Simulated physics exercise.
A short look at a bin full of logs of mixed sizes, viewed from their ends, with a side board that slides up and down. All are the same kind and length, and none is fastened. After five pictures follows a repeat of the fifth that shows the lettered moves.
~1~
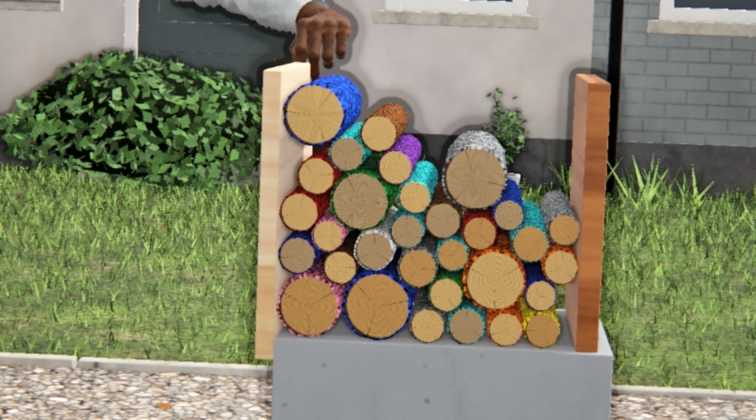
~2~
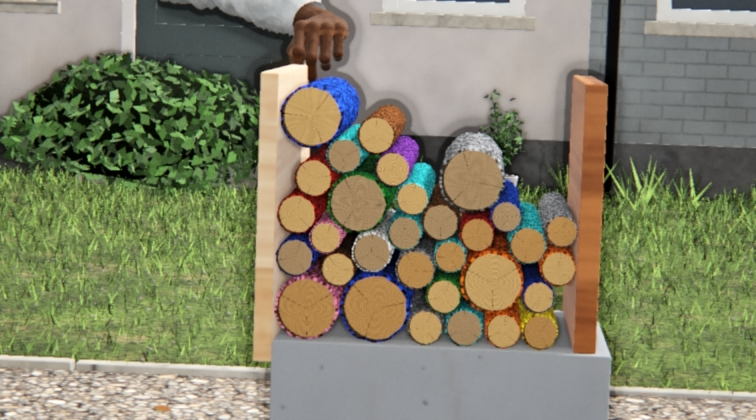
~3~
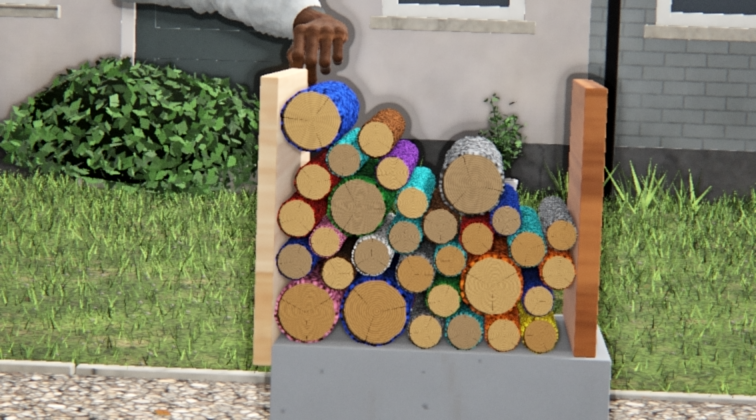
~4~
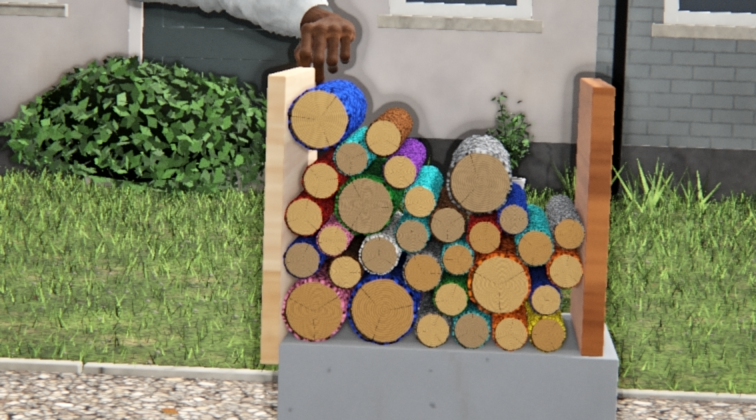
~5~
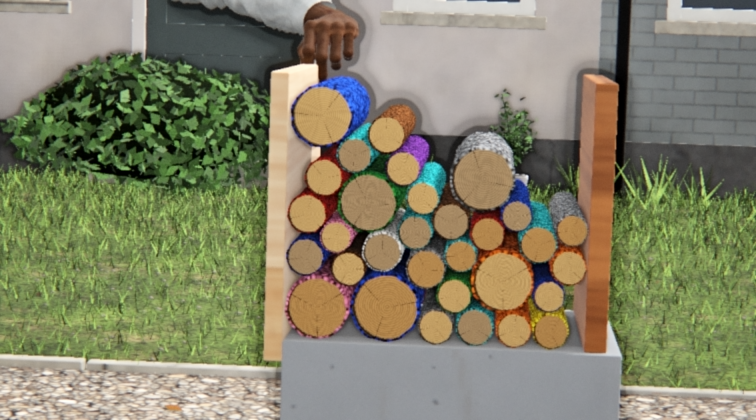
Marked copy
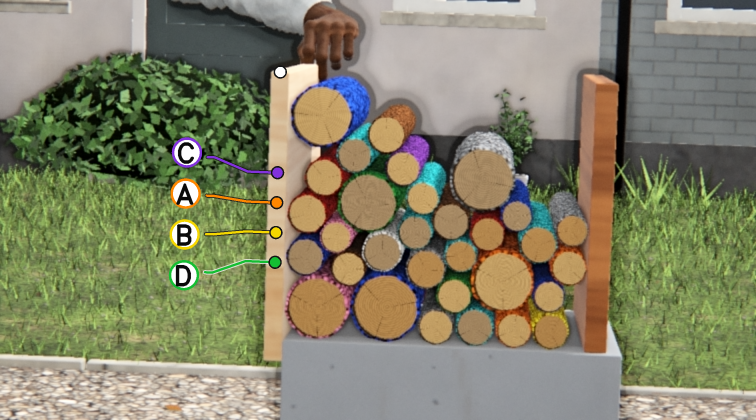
In a front yard with grass, a round green bush and a grey brick-and-plaster house behind, a bin of logs is seen end-on from straight ahead. Tan-faced logs of mixed sizes, with blue, red, purple, green and silver sides, sit between two upright boards on a grey block, a hand above the left one. The view shifts slightly while the logs, boards and hand show no clear movement.
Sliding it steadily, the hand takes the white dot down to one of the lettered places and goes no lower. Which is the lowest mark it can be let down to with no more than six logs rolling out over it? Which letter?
The lowest mark that will do is D.
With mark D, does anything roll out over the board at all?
Yes.
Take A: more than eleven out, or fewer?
It loses fewer than eleven.
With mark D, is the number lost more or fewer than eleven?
Fewer than eleven.
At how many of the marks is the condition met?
Four of the four.
On the marked copy, A at (276, 203); B at (276, 232); C at (277, 172); D at (275, 262); the white dot at (280, 72).
Following D. Soon after the start, top of the board (288, 154).
Later, top of the board (286, 246).
In the end, top of the board (285, 261), five out over the board.
As for the rest, A one out over the board; B two out over the board; C none out over the board.
